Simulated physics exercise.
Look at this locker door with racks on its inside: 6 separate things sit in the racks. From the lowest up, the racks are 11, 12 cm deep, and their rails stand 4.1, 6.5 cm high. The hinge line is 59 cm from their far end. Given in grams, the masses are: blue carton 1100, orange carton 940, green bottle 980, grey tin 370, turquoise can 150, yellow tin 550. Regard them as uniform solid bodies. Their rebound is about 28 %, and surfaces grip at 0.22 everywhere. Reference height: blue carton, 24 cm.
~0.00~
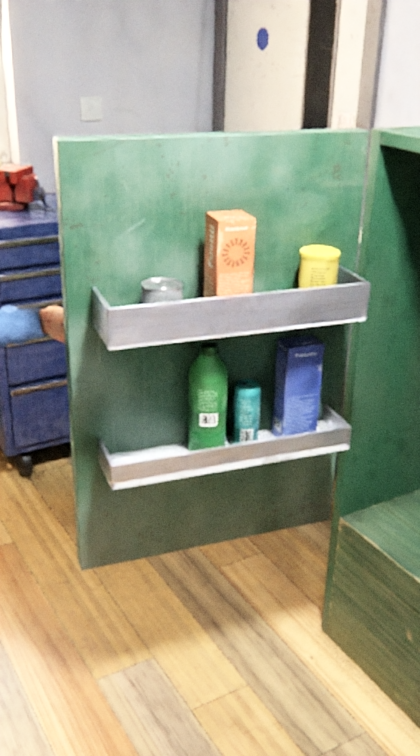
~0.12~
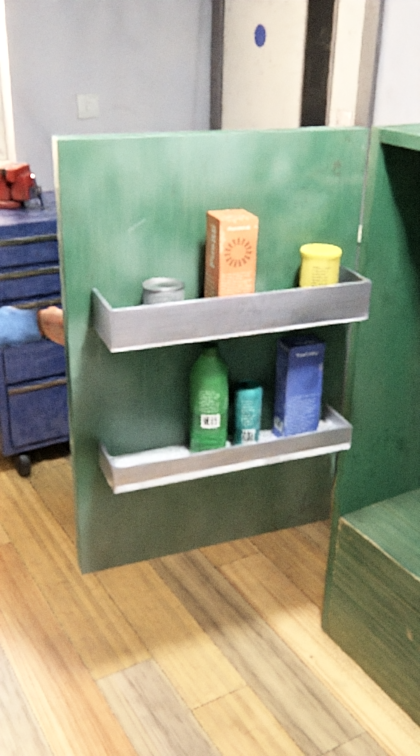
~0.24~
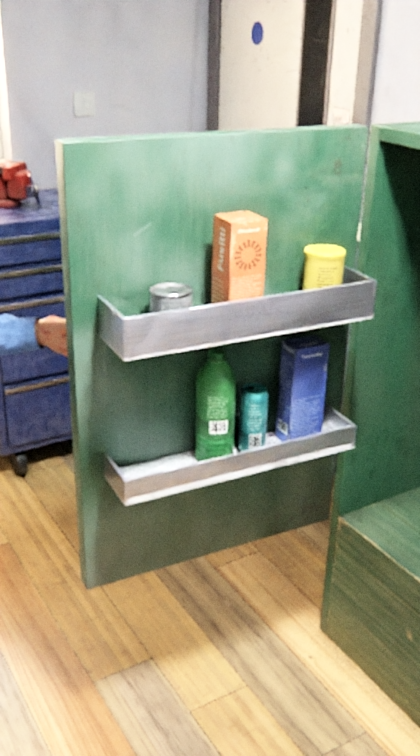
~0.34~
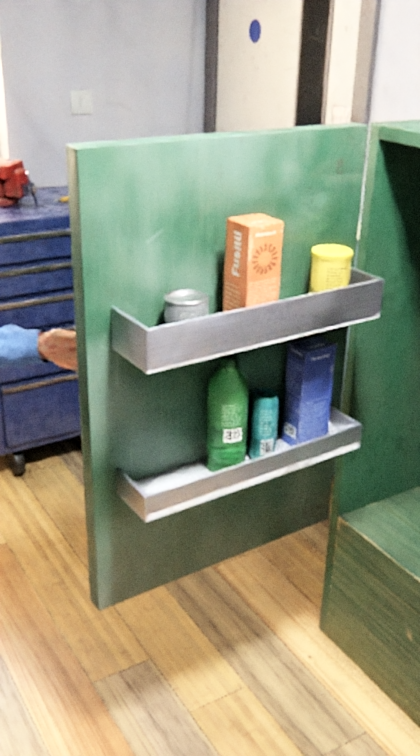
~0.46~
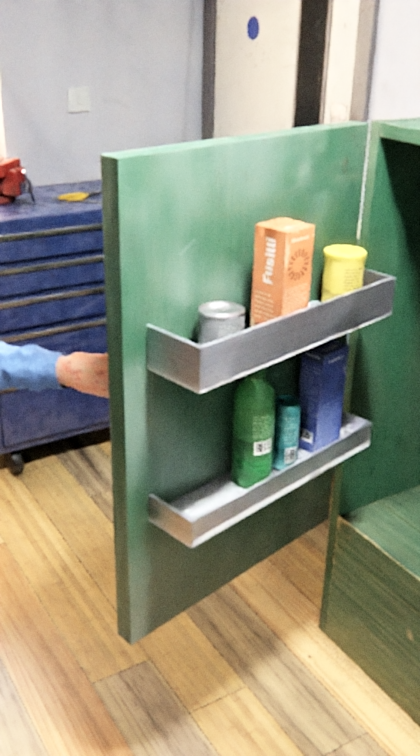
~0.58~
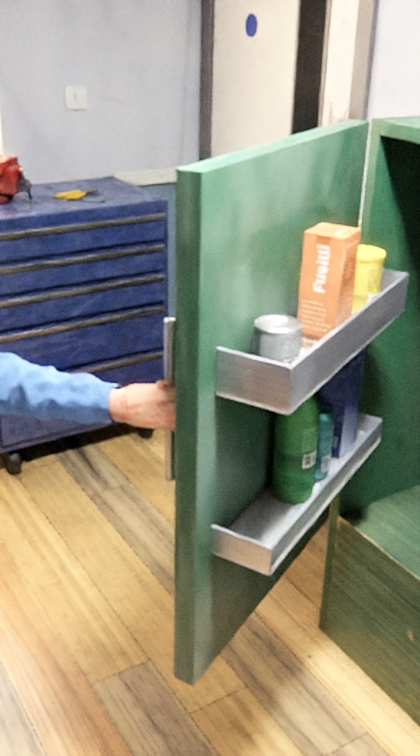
At the start, a green locker door stands wide open, its two inner racks holding a grey tin, orange carton, yellow tin, green bottle, turquoise can and blue carton. A hand at its left edge then swings the door partway toward the viewer and rightward, the items riding along upright in the racks.
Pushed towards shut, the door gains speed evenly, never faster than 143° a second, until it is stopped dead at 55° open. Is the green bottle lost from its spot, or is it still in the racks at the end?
It is lost from its spot.
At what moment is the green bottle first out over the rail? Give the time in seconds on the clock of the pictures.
Roughly at the 0.9 s mark.
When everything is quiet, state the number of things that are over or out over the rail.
All told, 1.
After 0.98 s, door at 55°; green bottle now out over the rail; turquoise can leaning 7°; orange carton leaning 4°.
After 1.38 s, door at 55°; turquoise can leaning 5°; blue carton slid 3 cm; yellow tin slid 2 cm.
At rest (1.9 s), out over the rail, green bottle; the other 5 in place, give or take 5 cm.
